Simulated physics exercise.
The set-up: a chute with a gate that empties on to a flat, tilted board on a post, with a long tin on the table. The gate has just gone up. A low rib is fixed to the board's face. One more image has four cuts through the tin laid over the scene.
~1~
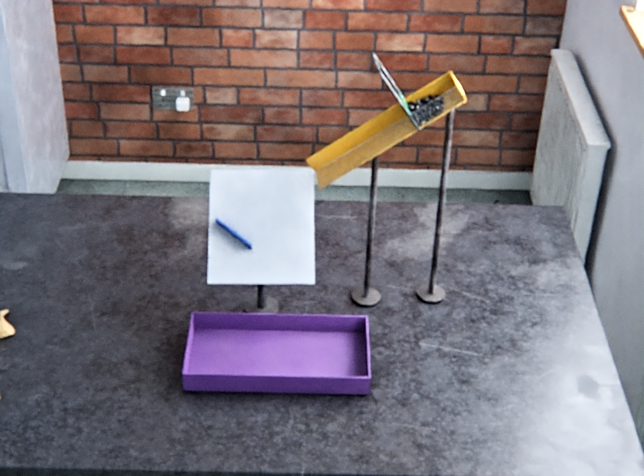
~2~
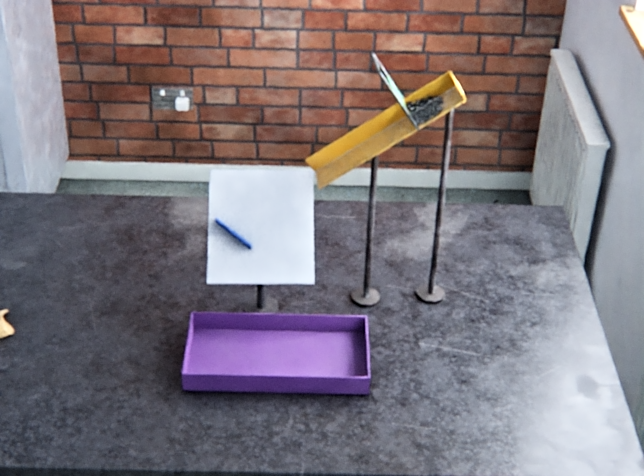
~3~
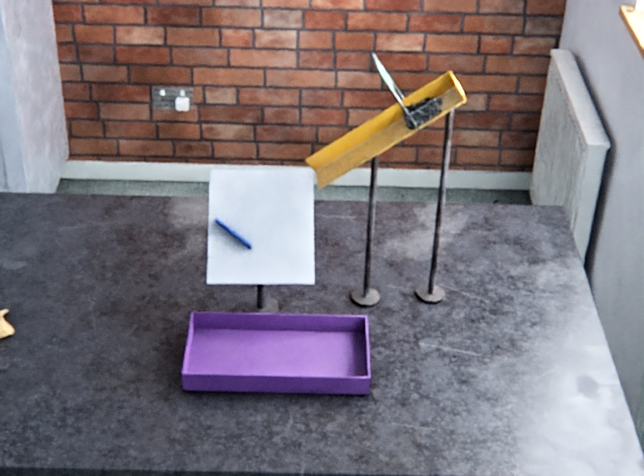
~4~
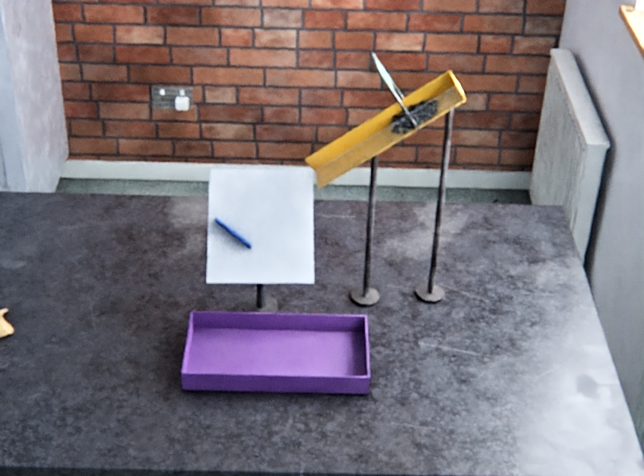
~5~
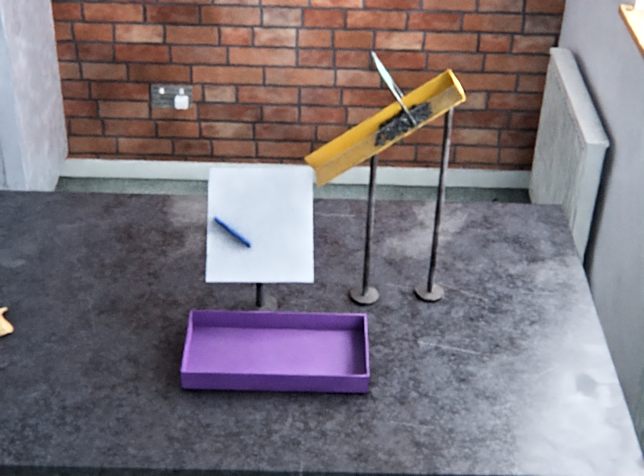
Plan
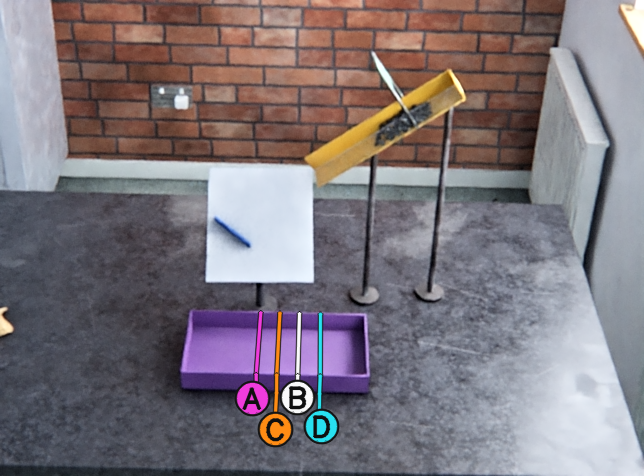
Black beans sliding slowly down the upper part of a yellow chute past a raised gate, above a tilted white board and empty purple tin.
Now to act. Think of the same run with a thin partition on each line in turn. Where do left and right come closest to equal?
Line A.
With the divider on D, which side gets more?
More lands on the left.
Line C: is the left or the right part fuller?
More lands on the left.
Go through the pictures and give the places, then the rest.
In the first picture, load behind the gate near (424, 111), black beans; lip of the chute near (318, 181), sloping gently.
In the second picture, middle of the board near (261, 225), tilted fairly steeply; middle of its low edge near (261, 284); of its high edge near (262, 170).
In the third picture, front corners of the tin near (183, 373) and (370, 377), empty; front of the load near (408, 125).
In the fourth picture, middle of the load near (415, 118); its front near (394, 130), close to a quarter of the way to the lip; rib from (215, 217) to (251, 245).
In the fifth picture, middle of the load near (406, 122); its front near (378, 143), close to a third of the way to the lip.
On the marked copy, line A crosses the front rim at (256, 373); line B crosses the front rim at (297, 374); line C crosses the front rim at (276, 374); line D crosses the front rim at (320, 375).
If A is chosen, of what is caught, close to two thirds on the left of the divider, close to a third on the right.
If B is chosen, of what is caught, the whole lot on the left of the divider, none at all on the right.
If C is chosen, of what is caught, all but a few on the left of the divider, only a few on the right.
If D is chosen, of what is caught, the whole lot on the left of the divider, none at all on the right.
